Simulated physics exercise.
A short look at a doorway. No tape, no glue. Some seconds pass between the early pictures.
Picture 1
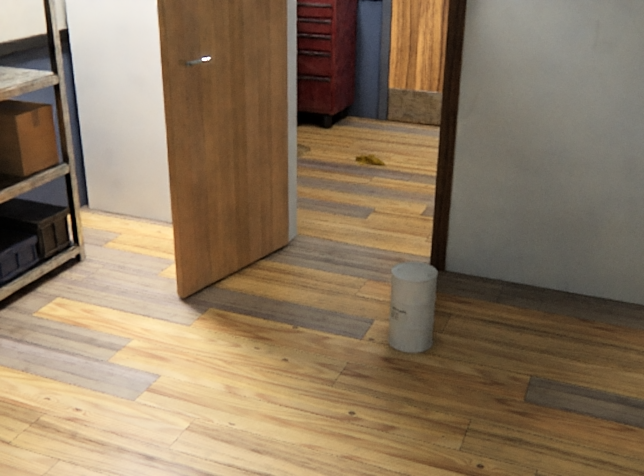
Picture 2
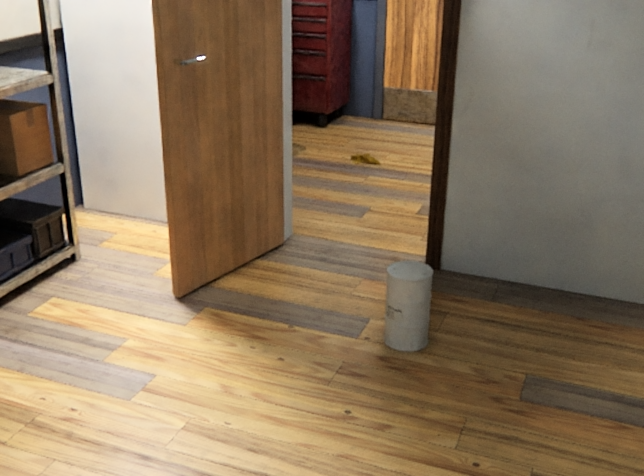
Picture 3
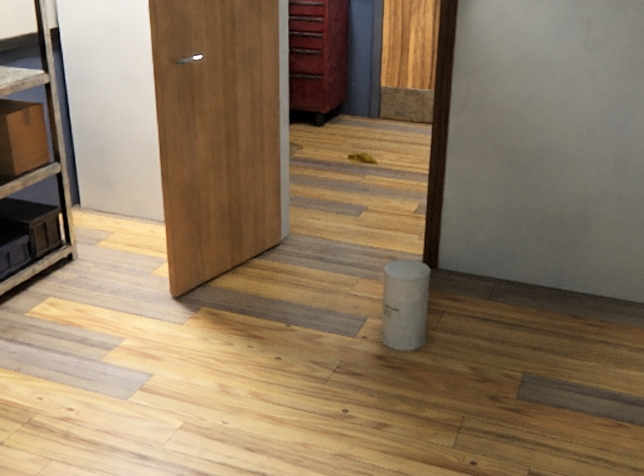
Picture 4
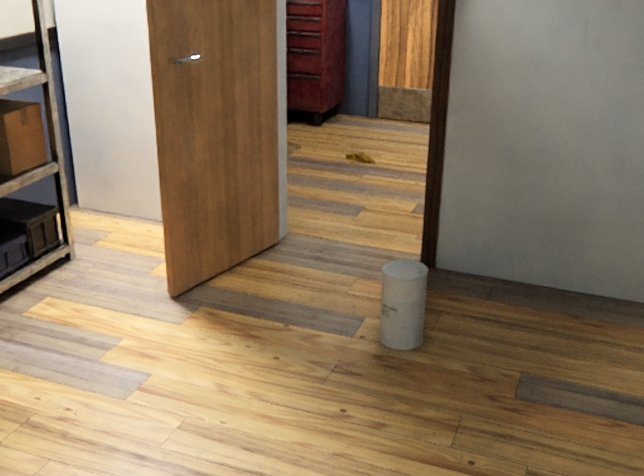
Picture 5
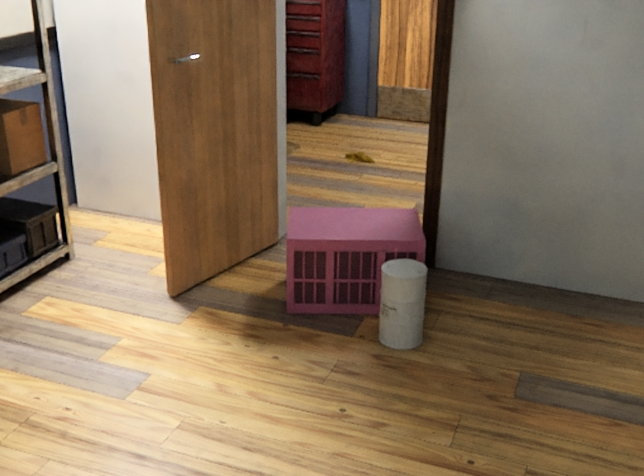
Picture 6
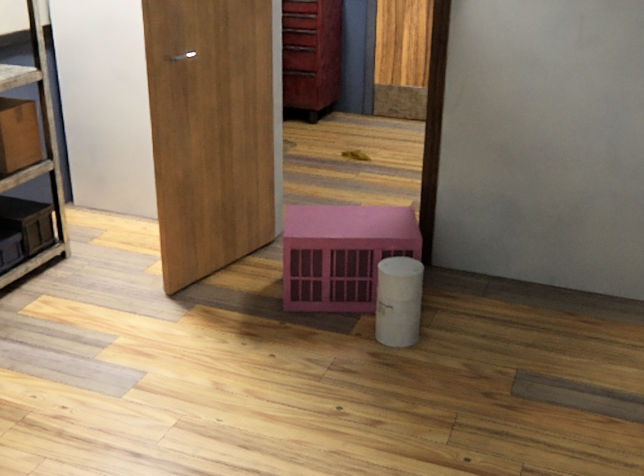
At the start, a wooden door stands wide open and still, with a white canister on the plank floor near the doorway and a red cabinet beyond. The view shifts very slightly while nothing else moves. Then a pink chest with slatted sides appears abruptly in the doorway, just behind the canister, and stays still.
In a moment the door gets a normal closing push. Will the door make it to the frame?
It is blocked.
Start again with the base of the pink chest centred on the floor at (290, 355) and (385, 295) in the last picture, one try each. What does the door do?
In the first case it reaches the frame; in the second case it is blocked.
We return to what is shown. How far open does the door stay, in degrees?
About 65°.
Then, 0.50 s past the last view, door 94° open.
Then, 0.80 s past the last view, door 80° open.
Then, 1.10 s past the last view, door 64° open.
Finally, door 63° open; both still in place. Final places as the last picture's camera would see them, pink chest near (352, 257).
